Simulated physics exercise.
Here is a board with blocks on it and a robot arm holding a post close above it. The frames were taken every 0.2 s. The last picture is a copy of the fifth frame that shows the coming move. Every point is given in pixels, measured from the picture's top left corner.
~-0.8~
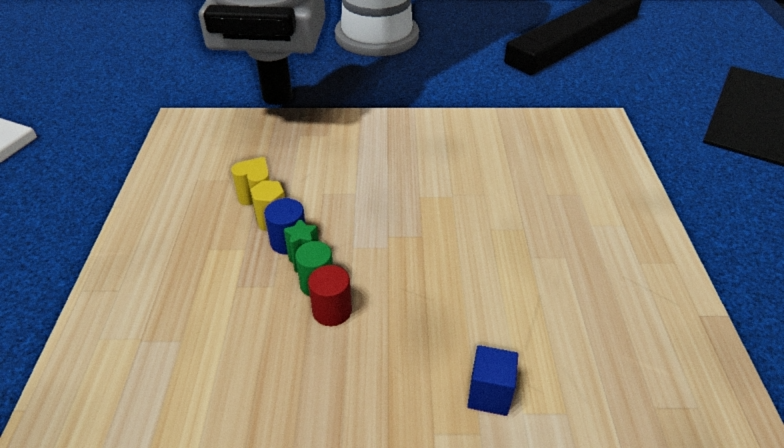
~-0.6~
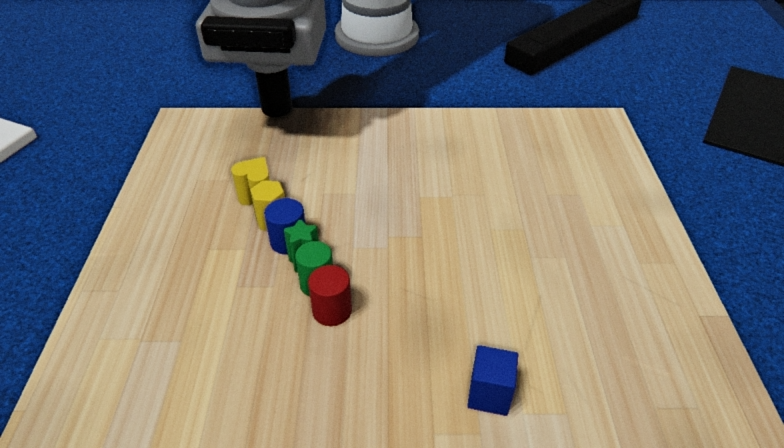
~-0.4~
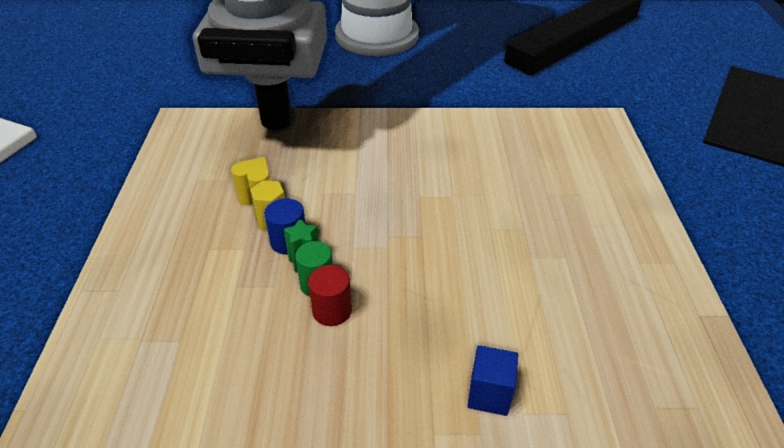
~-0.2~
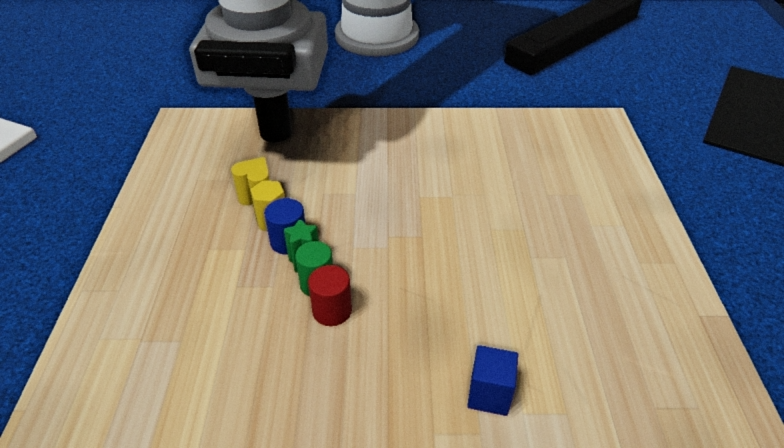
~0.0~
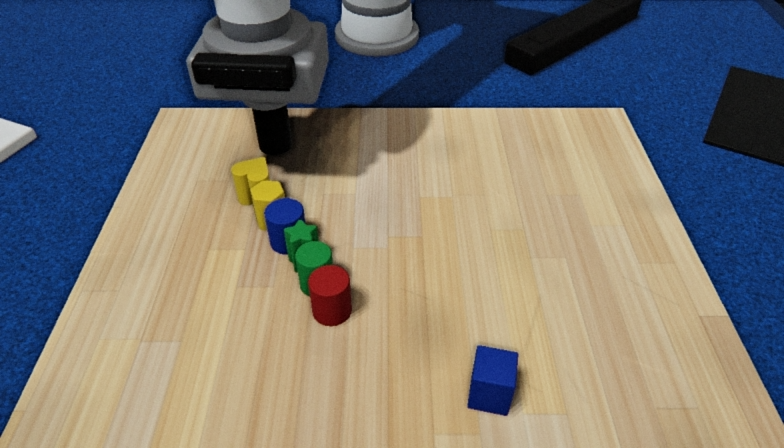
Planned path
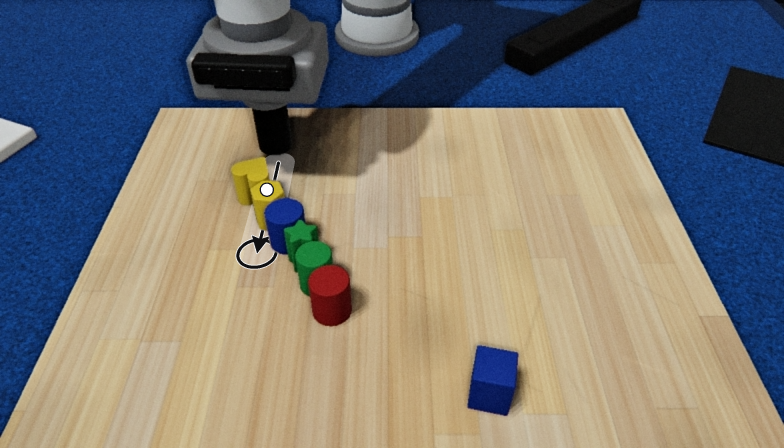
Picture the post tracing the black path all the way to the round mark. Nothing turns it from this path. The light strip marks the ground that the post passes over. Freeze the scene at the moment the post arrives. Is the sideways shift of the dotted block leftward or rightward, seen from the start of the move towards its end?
Right.
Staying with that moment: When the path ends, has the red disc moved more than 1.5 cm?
I'd say no.
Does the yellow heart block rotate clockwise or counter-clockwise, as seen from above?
From above, it looks like the yellow heart block goes clockwise.
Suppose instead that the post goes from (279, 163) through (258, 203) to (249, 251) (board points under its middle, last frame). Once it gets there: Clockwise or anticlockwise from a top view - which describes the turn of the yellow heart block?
My answer: Clockwise.
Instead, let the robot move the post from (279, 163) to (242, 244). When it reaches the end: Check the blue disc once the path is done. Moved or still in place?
That block is shifted.
The line goes from (279, 163) to (257, 253); the dot is on the yellow hexagonal block.
The first path, step by step. One third of the way, post (269, 174); yellow heart block (240, 178), turned 35° clockwise; yellow hexagonal block (259, 196), turned 35° anticlockwise.
Two thirds of the way, post (262, 203); yellow heart block (223, 195), turned 110° clockwise; yellow hexagonal block (251, 214), turned 30° anticlockwise; blue disc (287, 218); green star block (310, 233).
At the end, post (253, 236); yellow heart block (222, 197), turned 115° clockwise; yellow hexagonal block (235, 248); blue disc (290, 224); green star block (323, 234); red disc (331, 284).
